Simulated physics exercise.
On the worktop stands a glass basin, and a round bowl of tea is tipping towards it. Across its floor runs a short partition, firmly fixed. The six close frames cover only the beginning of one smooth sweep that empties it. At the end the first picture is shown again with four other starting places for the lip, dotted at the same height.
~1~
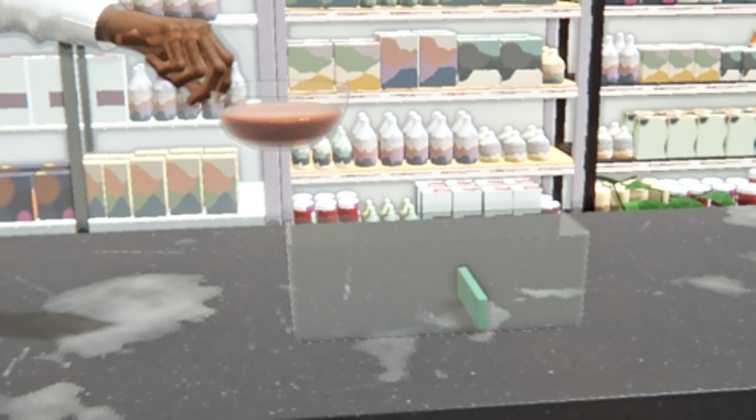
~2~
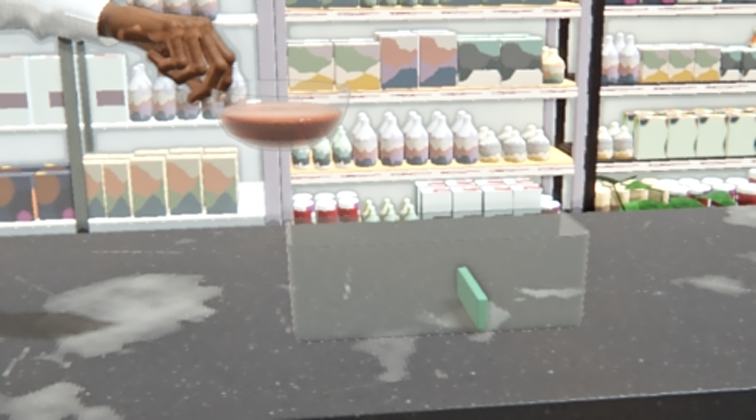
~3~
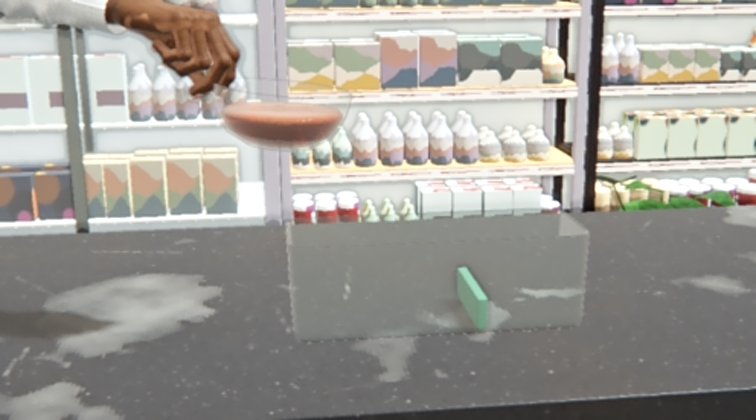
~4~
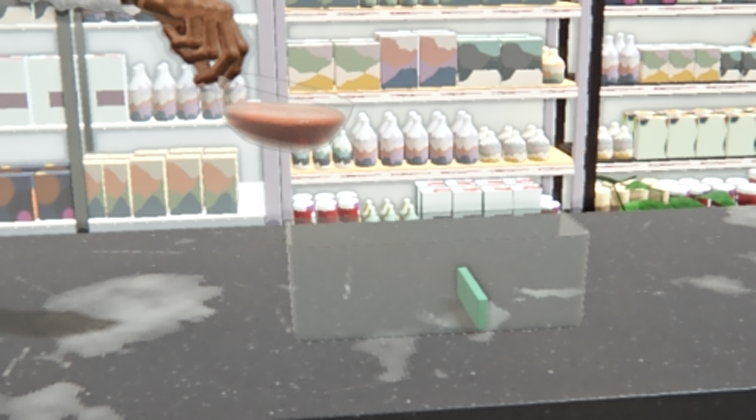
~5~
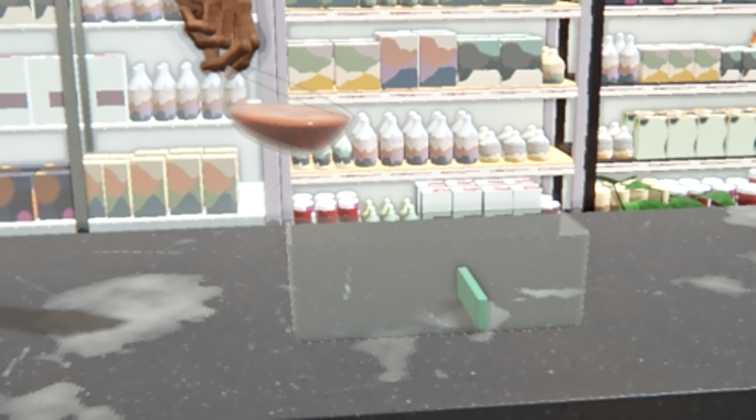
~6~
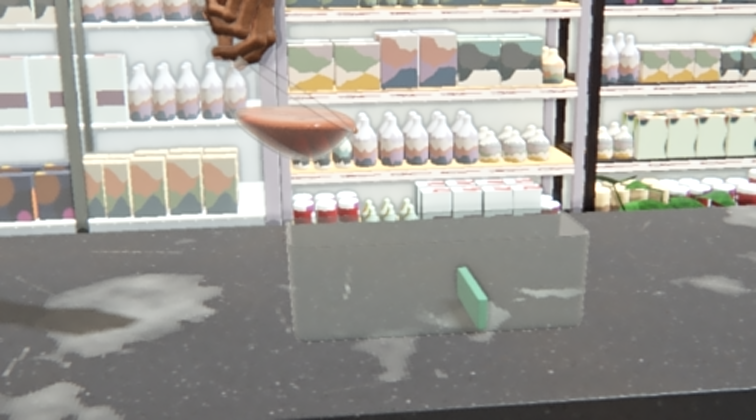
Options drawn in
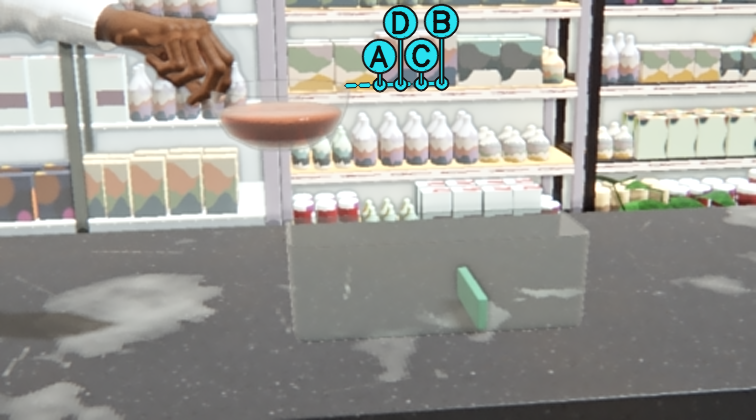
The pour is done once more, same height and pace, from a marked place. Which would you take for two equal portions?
B.
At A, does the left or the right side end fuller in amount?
The left side.
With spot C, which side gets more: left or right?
More ends on the left.
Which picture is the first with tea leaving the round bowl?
In picture 6.
On the marked copy, A at (379, 84); B at (441, 83); C at (421, 83); D at (400, 84).
If A is chosen, about 85 % ends left of the wall and 12 % right of it.
If B is chosen, about 50 % ends left of the wall and 49 % right of it.
If C is chosen, about 73 % ends left of the wall and 24 % right of it; 3 % is lost outside.
If D is chosen, about 89 % ends left of the wall and 9 % right of it.
